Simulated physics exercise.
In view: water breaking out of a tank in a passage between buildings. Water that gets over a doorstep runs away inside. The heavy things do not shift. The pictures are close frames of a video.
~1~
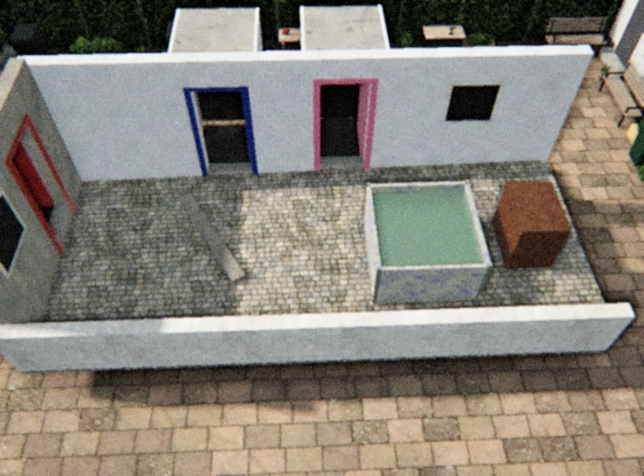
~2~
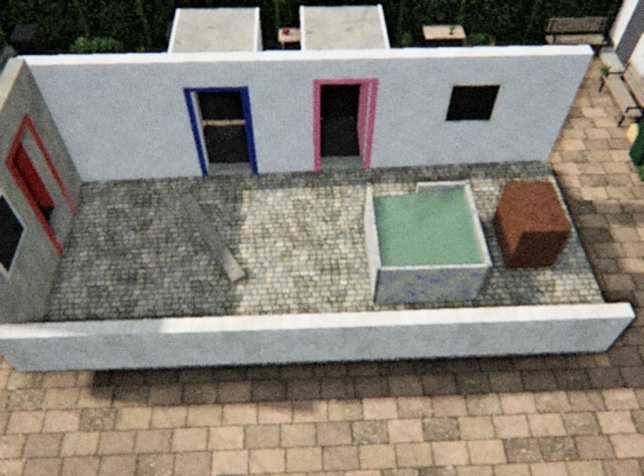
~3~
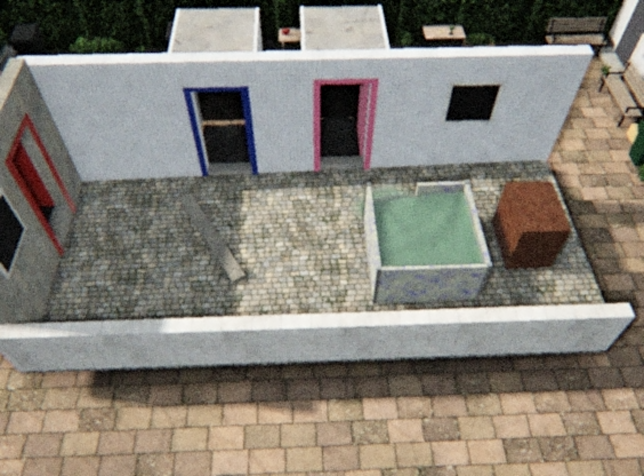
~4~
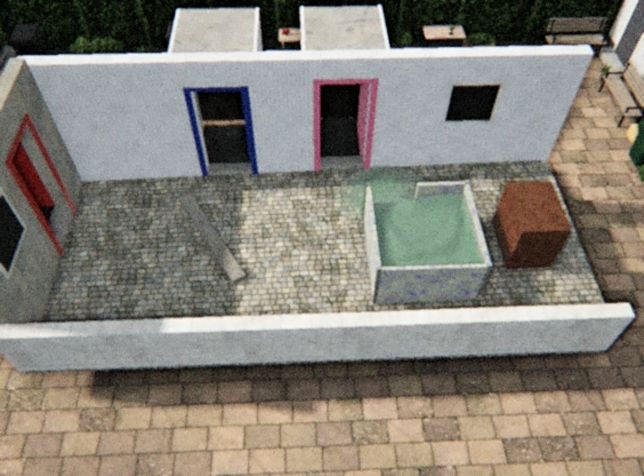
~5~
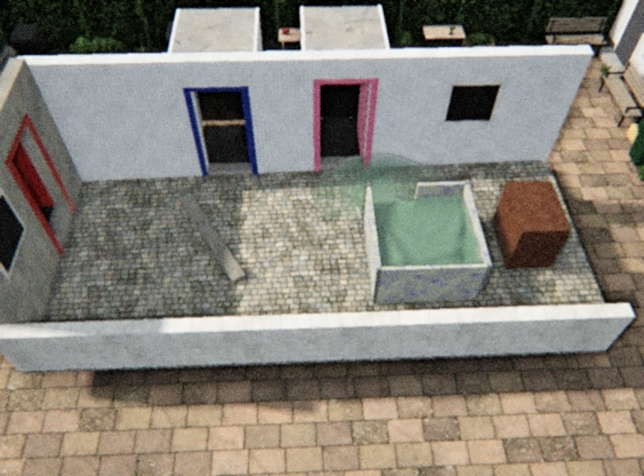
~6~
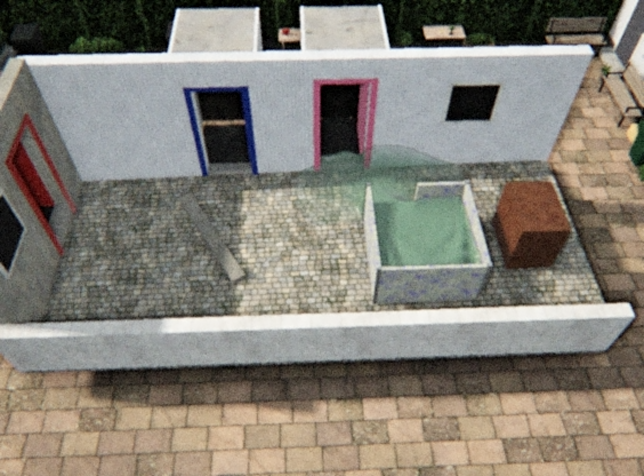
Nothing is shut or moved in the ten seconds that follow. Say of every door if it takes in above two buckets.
The red door stays under that; the blue door stays under that; the pink door takes more than that.
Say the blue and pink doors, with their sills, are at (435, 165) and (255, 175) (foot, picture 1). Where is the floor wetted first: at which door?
The blue one.
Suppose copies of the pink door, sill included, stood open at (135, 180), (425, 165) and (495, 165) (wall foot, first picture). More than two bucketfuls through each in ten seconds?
In that order: Stays under, goes over, takes less.
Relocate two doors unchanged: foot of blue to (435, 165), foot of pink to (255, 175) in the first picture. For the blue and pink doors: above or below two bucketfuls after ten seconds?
The blue door is over; the pink door takes less.
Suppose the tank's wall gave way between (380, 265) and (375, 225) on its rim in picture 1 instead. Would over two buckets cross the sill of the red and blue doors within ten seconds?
Red stays under, blue goes over.
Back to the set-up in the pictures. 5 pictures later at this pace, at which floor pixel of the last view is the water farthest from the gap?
At about (190, 177).
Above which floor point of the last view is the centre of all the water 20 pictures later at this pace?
Roughly at (342, 220).
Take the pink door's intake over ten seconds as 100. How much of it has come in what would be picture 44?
Close to 100 %.
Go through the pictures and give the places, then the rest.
The first frame shows the open tank at (425, 226) is whole and still.
In the second frame, the front is at a hidden place, out from the gap on the open tank's far side.
In the third frame, the front is at a hidden place, out from the gap on the open tank's far side.
In the fourth frame, the front is at (395, 167), out from the gap on the open tank's far side.
In the fifth frame, the front is at (328, 170), out from the gap on the open tank's far side.
In the sixth frame, the front is at (301, 171), out from the gap on the open tank's far side.
A moment on, water covers 20 % of the floor; the red door not reached, the blue door wet at the sill, nothing in, the pink door far over two buckets in.
Next, water covers 35 % of the floor; the red door not reached, the blue door wet at the sill, nothing in, the pink door far over two buckets in.
Then, water covers 50 % of the floor; the red door wet at the sill, nothing in, the blue door wet at the sill, nothing in, the pink door far over two buckets in.
Later, water covers 75 % of the floor; the red door wet at the sill, nothing in, the blue door wet at the sill, nothing in, the pink door far over two buckets in.
In the end, water covers 90 % of the floor; the red door wet at the sill, nothing in, the blue door wet at the sill, nothing in, the pink door far over two buckets in.
